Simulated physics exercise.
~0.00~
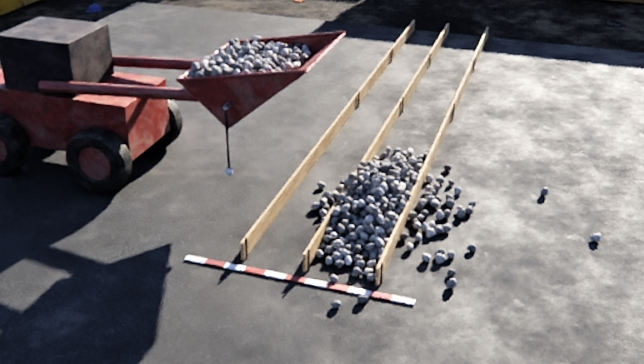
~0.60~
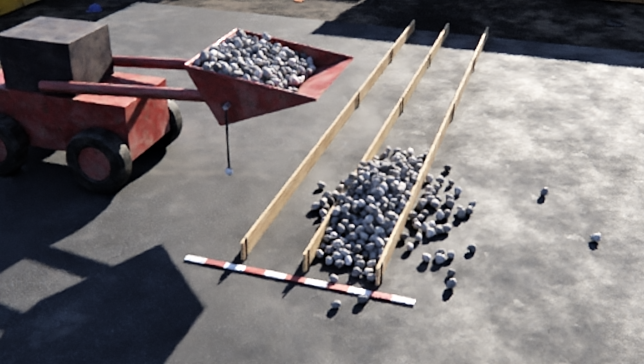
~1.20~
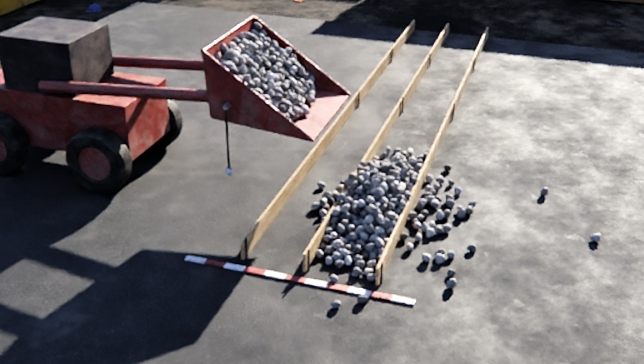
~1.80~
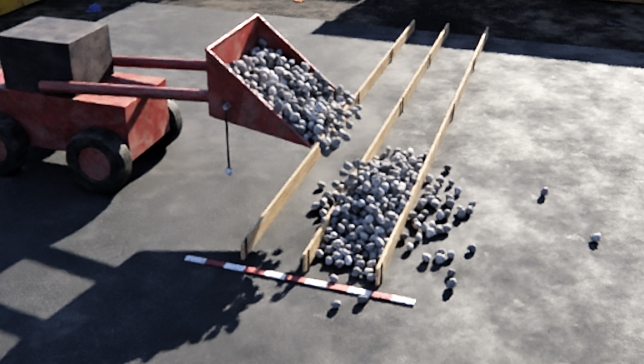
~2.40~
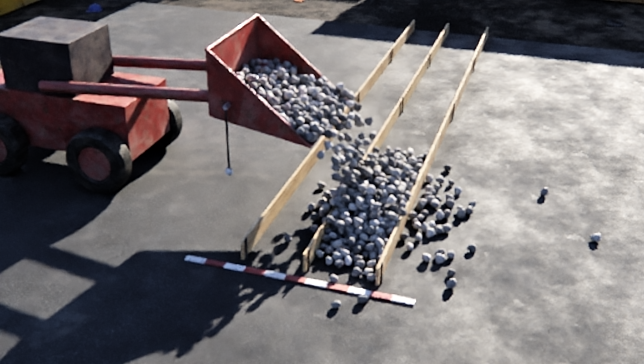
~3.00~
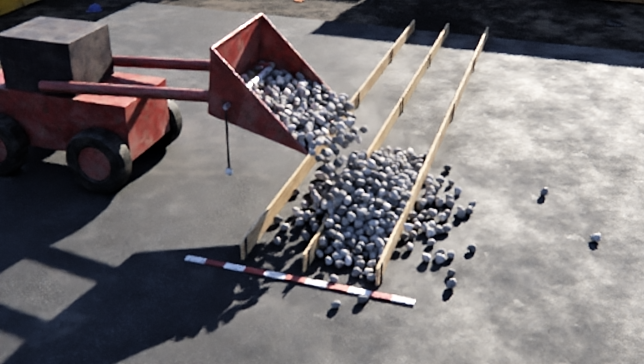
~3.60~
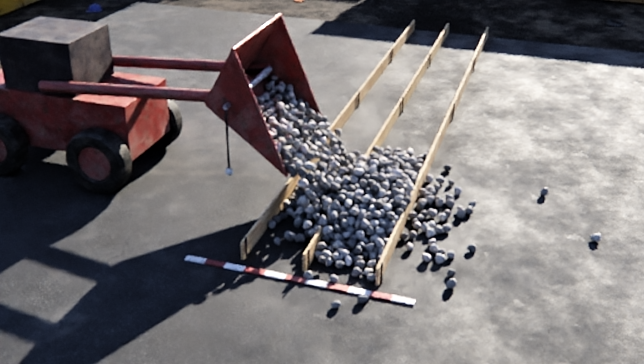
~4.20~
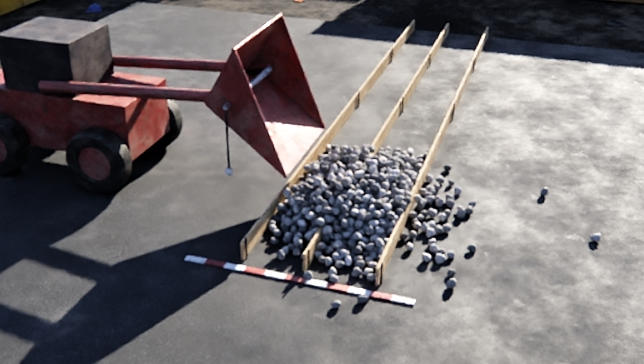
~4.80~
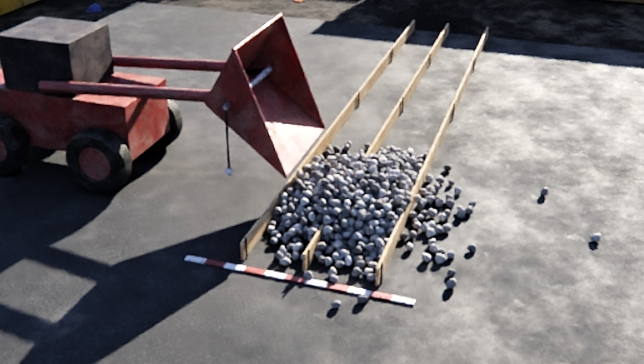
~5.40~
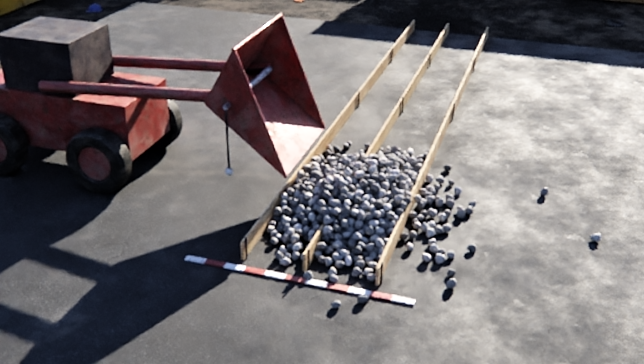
In the video, a red loader beside three wooden boards tips its raised bucket of grey stones, pouring them onto an earlier pile. The stones spread between the boards, filling the nearer bay and adding to the farther one, and the emptied bucket stays tilted over the settled heap.
